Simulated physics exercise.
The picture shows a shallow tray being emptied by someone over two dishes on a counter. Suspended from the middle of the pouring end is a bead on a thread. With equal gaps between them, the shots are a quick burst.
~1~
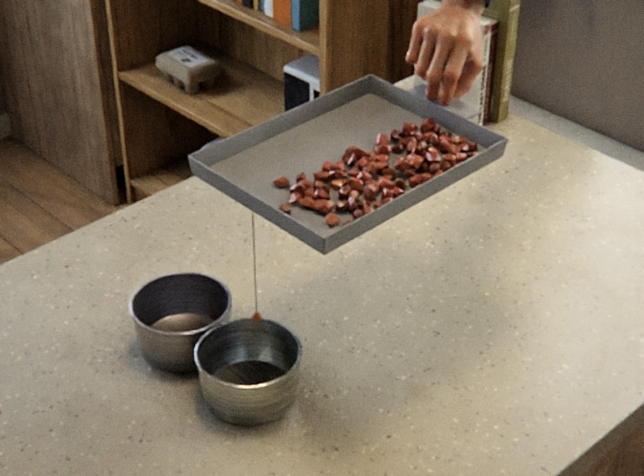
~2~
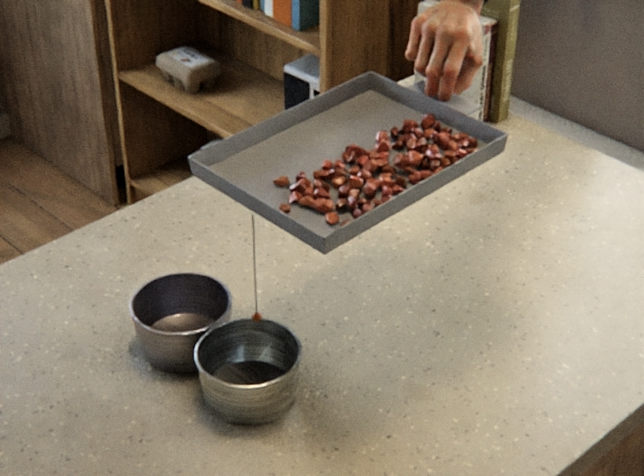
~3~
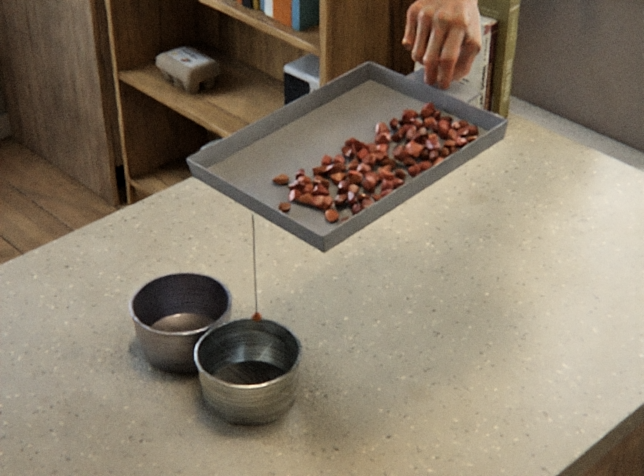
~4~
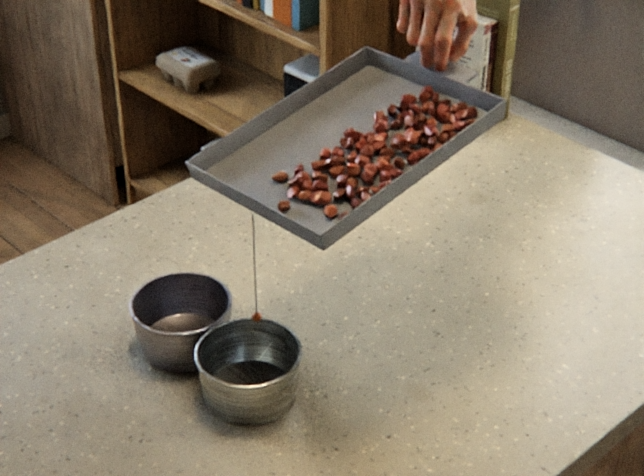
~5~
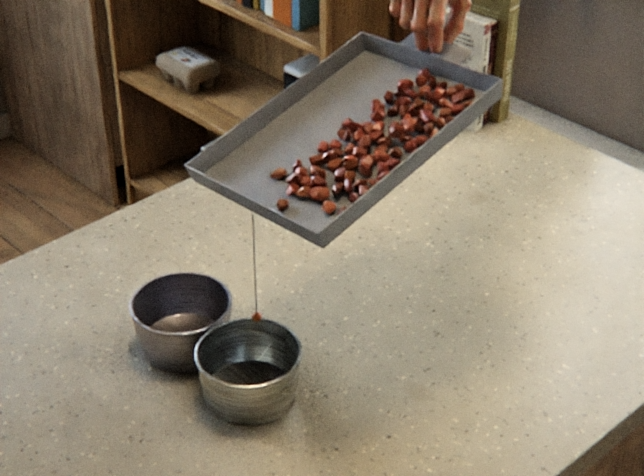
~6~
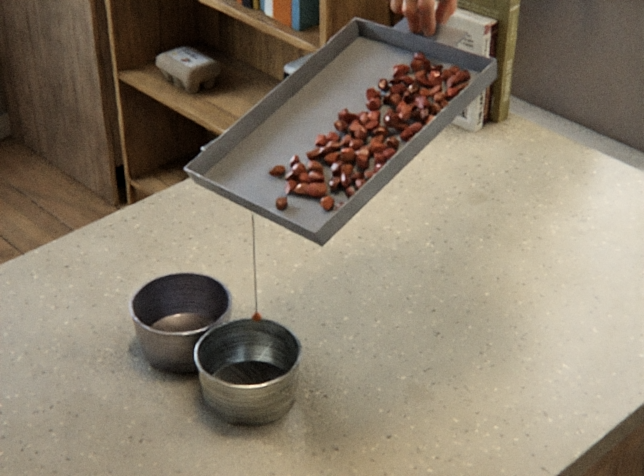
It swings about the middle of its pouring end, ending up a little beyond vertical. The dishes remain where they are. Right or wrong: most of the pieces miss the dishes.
Wrong.
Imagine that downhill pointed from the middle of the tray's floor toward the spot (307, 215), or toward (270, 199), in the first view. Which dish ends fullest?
First try: The dish to the right; second try: The dish to the right.
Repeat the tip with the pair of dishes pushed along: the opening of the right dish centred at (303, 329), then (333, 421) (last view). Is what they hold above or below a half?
At place one the minor share; at place two the minor share.
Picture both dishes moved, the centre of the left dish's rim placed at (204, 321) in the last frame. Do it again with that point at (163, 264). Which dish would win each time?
Left side first, Right side second.
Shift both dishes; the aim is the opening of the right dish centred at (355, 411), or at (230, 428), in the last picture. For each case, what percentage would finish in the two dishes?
0 and 20 in a hundred.
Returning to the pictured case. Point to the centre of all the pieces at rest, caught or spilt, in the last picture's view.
The centre comes to rest near (180, 349).
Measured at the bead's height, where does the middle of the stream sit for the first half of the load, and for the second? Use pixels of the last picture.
Around (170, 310) first; around (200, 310) second.
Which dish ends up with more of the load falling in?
Winner: The left side.
Soon, tray tipped steeply; all on the tray.
A while on, tray tipped right over; about half on the tray; a stray few in the right dish; about a quarter in the left dish; about a quarter outside both; a small part in the air.
Towards the end, tray tipped past a quarter turn; about a quarter in the right dish; about half in the left dish; about a quarter outside both; a stray few in the air.
Finally, tray tipped past a quarter turn; about a quarter in the right dish; about half in the left dish; about a quarter outside both.
